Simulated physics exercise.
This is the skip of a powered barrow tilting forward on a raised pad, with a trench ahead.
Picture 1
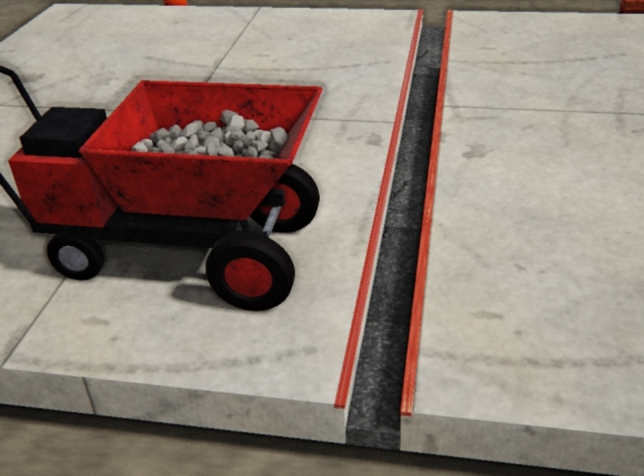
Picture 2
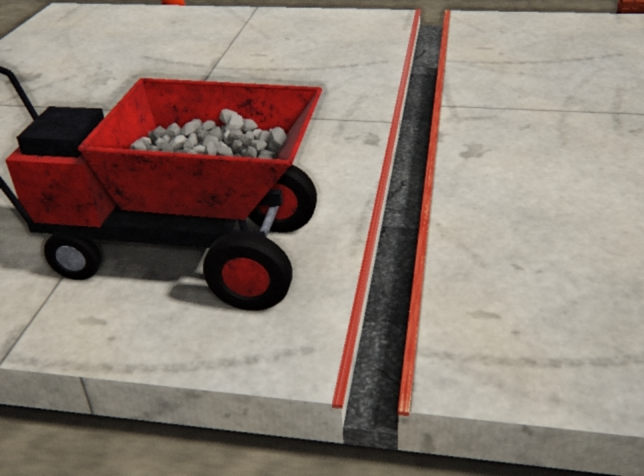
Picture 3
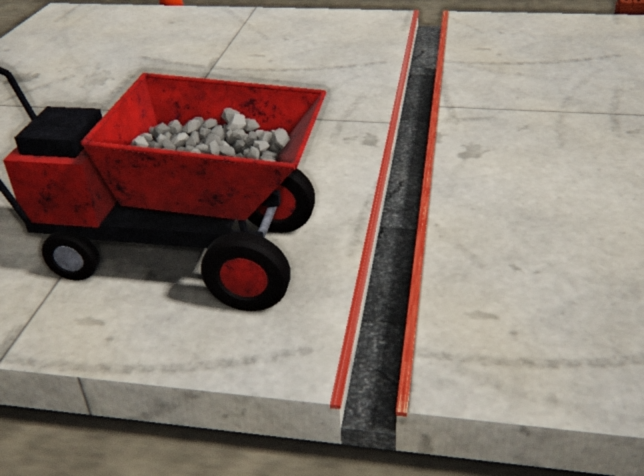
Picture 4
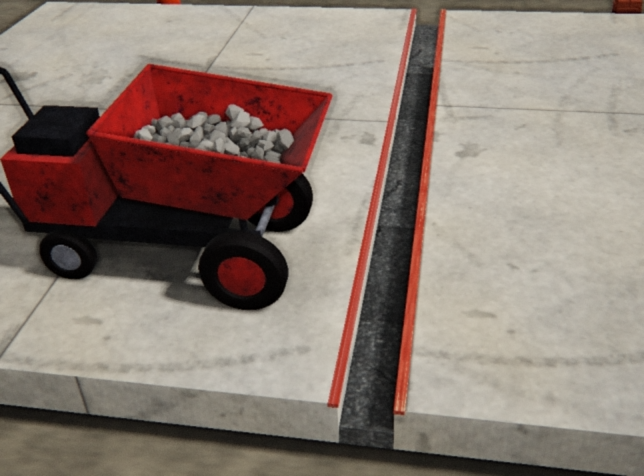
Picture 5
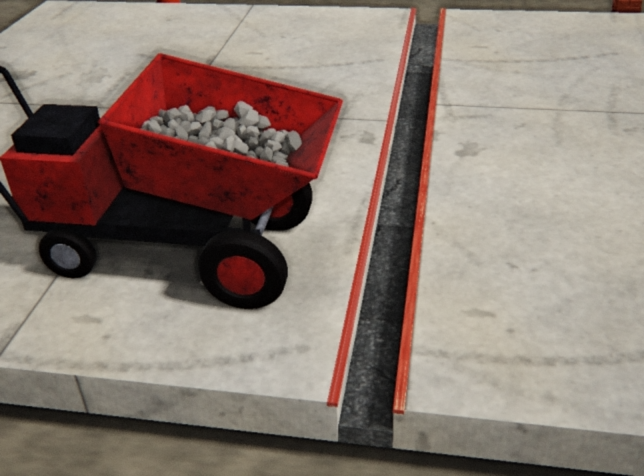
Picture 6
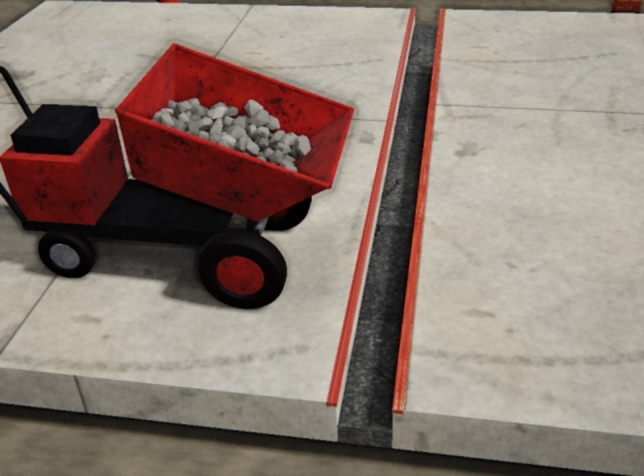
The clip opens on a red powered barrow holding grey broken stones in a level skip, standing on a pale raised pad left of a dark, red-edged trench. The skip begins tilting forward slightly, then its back rises further and its front lip lowers toward the right, leaving it clearly tipped with the stones still inside.
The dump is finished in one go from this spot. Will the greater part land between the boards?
In the trench: Under half.
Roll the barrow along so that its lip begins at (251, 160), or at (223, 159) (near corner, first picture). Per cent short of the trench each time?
Roughly 0 per cent, and 10 per cent.
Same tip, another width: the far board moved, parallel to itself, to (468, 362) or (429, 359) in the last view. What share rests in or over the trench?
About 80 and 60 per cent.
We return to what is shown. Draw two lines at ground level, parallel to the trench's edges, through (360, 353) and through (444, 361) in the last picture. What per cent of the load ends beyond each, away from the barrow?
Near 60 % and 20 %.
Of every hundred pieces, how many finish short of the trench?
It comes to 0 per cent or so.
Shortly afterwards, skip tipped steeply; the whole lot in the skip.
Next, skip tipped right over; the bulk in the skip; a little in or heaped over the trench; a little beyond it.
Some moments later, skip tipped right over; near half in the skip; near a quarter in or heaped over the trench; near a third beyond it.
In the end, skip tipped right over; near half in the skip; near a quarter in or heaped over the trench; near a third beyond it.
